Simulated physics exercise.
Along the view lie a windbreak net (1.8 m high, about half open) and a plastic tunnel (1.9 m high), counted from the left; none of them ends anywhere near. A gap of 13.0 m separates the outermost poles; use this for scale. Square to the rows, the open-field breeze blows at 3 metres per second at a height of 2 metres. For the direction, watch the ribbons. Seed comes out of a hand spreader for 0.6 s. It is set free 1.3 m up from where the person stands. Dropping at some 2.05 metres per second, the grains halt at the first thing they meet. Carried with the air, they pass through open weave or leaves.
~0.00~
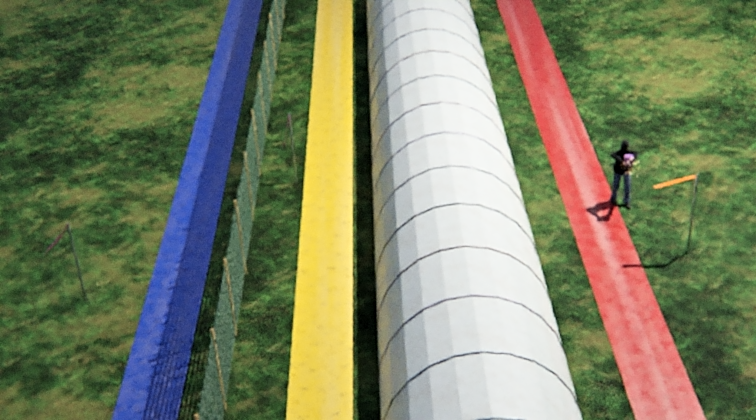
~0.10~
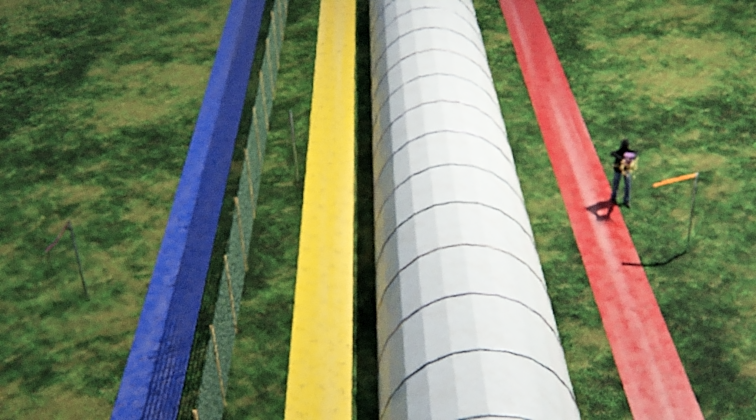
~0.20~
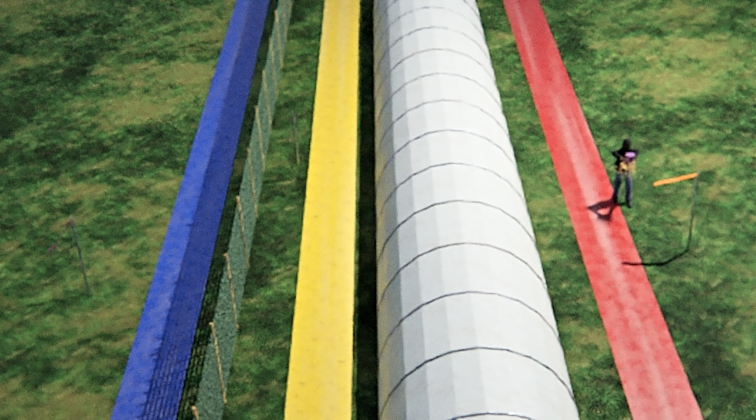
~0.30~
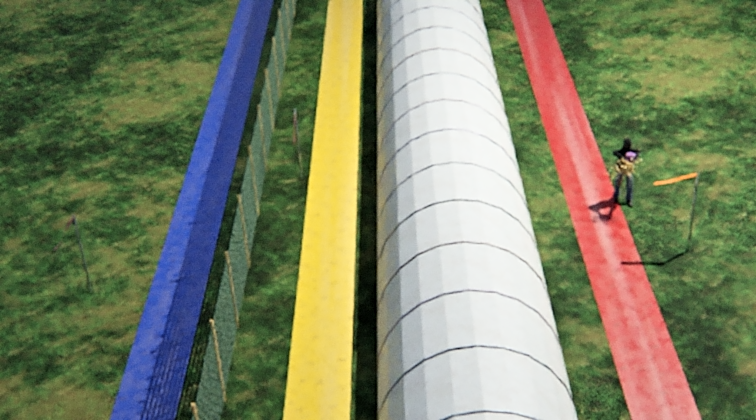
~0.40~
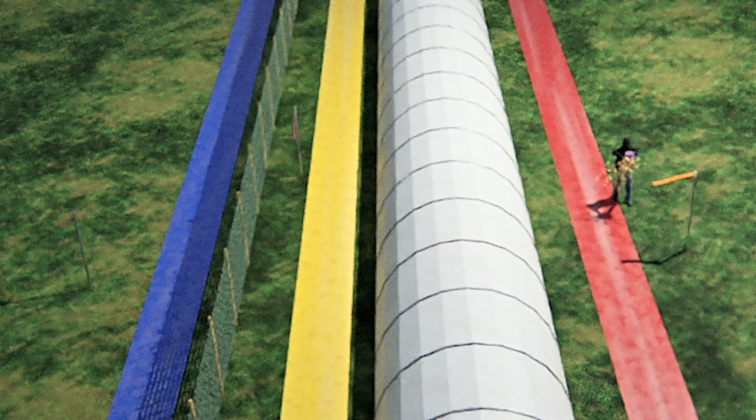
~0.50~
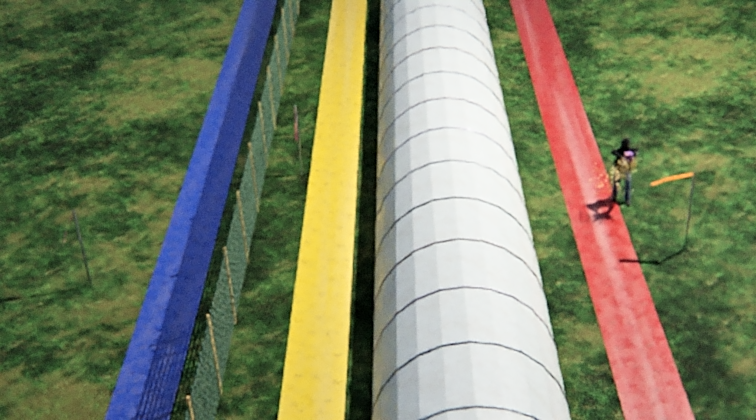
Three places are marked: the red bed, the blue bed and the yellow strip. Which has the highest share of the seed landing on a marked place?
I would say red.
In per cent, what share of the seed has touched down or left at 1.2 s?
That comes to near 60 %.
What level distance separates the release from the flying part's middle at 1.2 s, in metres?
About 1.0 m.
After 1.2 s, 54 % lies on the red bed, 0 % on the yellow strip and 0 % on the blue bed; 59 % has touched down or left; the middle of what still flies is 0.3 m above the low ground, near (583, 202).
After 2.0 s, 78 % lies on the red bed, 0 % on the yellow strip and 0 % on the blue bed; 99 % has touched down or left.
After 3.5 s, 78 % lies on the red bed, 0 % on the yellow strip and 0 % on the blue bed; 100 % has touched down or left.
After 8.0 s, 78 % lies on the red bed, 0 % on the yellow strip and 0 % on the blue bed; 100 % has touched down or left.
After 45.0 s, 78 % lies on the red bed, 0 % on the yellow strip and 0 % on the blue bed; 100 % has touched down or left.
